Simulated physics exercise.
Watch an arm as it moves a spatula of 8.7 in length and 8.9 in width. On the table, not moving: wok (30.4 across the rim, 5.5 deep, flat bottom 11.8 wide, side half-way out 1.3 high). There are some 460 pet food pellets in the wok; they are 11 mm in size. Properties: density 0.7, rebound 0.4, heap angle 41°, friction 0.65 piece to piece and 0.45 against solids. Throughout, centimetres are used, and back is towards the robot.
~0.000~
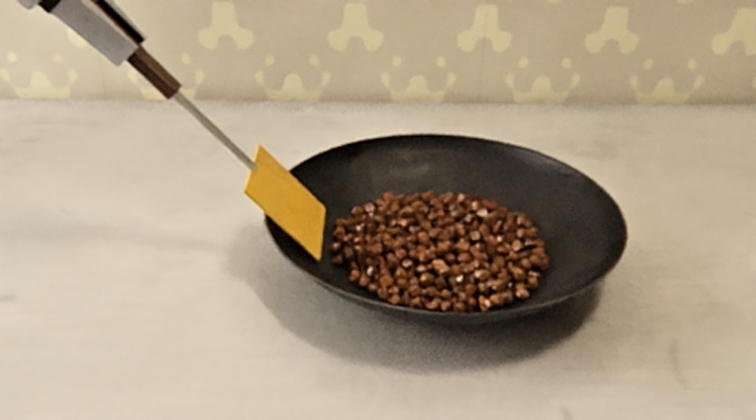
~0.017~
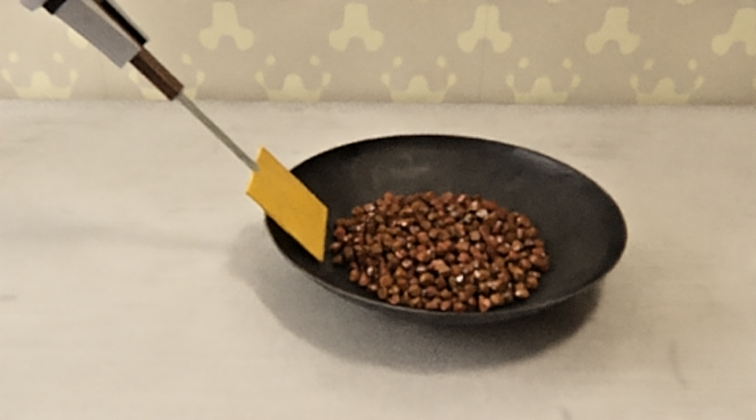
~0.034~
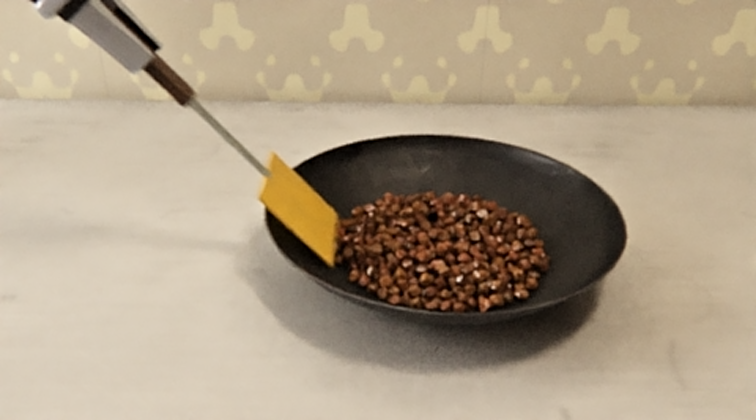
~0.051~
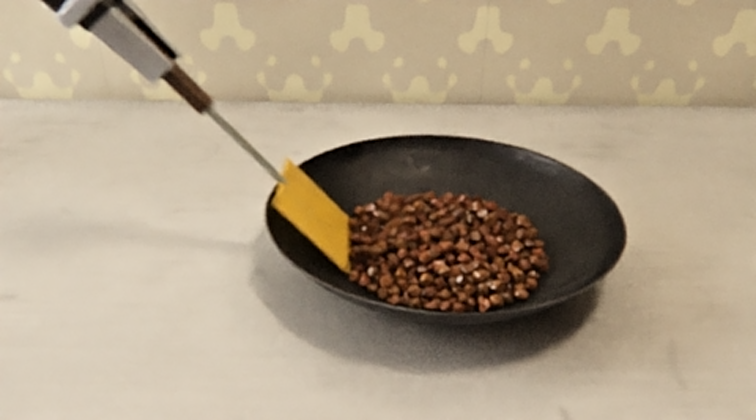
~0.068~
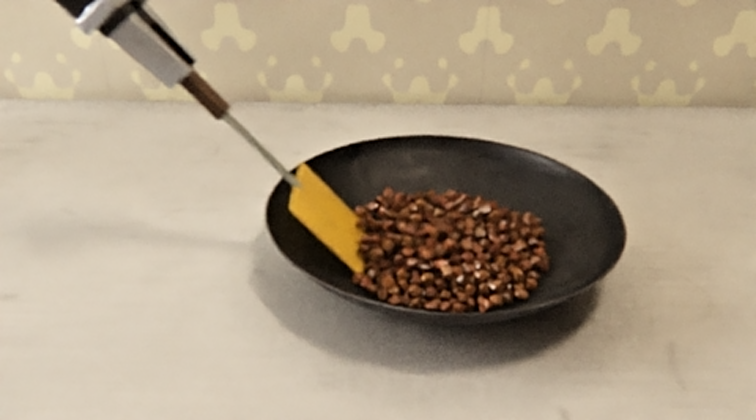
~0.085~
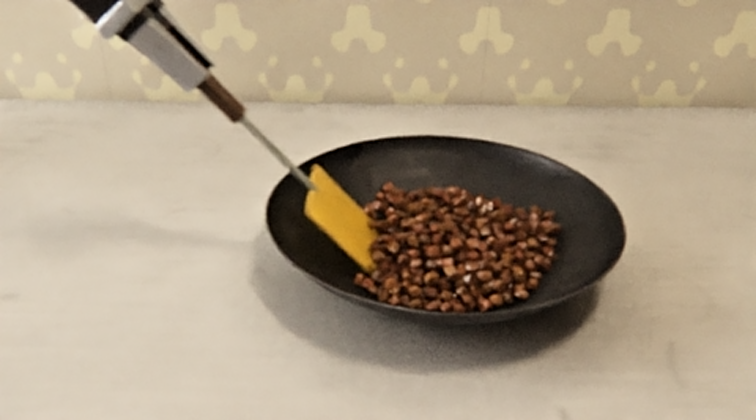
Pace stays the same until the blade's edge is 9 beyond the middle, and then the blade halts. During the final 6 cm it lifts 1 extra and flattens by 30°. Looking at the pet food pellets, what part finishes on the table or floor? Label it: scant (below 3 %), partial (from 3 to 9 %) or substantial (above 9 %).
Substantial (above 9 %).
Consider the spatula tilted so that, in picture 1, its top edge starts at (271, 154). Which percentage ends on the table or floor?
I'd estimate close to 20 per cent.
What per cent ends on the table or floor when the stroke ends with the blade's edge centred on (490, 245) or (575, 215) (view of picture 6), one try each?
First try roughly 0 percent, second roughly 40 percent.
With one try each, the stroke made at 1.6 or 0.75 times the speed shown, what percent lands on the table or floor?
Around 20 per cent, then around 15 per cent, would end on the table or floor.
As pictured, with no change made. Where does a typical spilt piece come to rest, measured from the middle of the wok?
About 22 cm.
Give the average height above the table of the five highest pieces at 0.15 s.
Somewhere near 6 cm, I'd say.
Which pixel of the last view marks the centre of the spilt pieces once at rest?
Resting centre: About (664, 261).
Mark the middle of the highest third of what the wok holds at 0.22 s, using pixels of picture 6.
(559, 220).
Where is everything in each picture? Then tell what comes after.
In the first picture, spatula top edge at (252, 166), sloping 49°; upper third of the load around (438, 239), from x 335 to 545, top at y 195; 460 in the wok.
In the second picture, spatula top edge at (254, 167), sloping 49°; upper third of the load around (438, 239), from x 335 to 545, top at y 195.
In the third picture, spatula top edge at (266, 173), sloping 49°; upper third of the load around (438, 239), from x 335 to 545, top at y 195.
In the fourth picture, spatula top edge at (281, 180), sloping 49°; upper third of the load around (434, 237), from x 350 to 545, top at y 195.
In the fifth picture, spatula top edge at (297, 185), sloping 49°; upper third of the load around (442, 232), from x 360 to 545, top at y 195.
In the sixth picture, spatula top edge at (312, 188), sloping 49°; upper third of the load around (453, 231), from x 335 to 555, top at y 190; 460 in the wok.
After 0.15 s, sloping 49°, highest piece 10 above the table; 459 in the wok, 1 on the blade or in flight.
After 0.22 s, sloping 40°, highest piece 14 above the table; 459 in the wok, 1 on the blade or in flight.
After 0.46 s, sloping 19°, highest piece 6 above the table; 388 in the wok, 67 on the table or floor, 5 on the blade or in flight.
After 1.51 s, sloping 19°, highest piece 6 above the table; 388 in the wok, 72 on the table or floor.
At rest, 388 in the wok, 72 on the table or floor. That is 16 % on the table or floor.
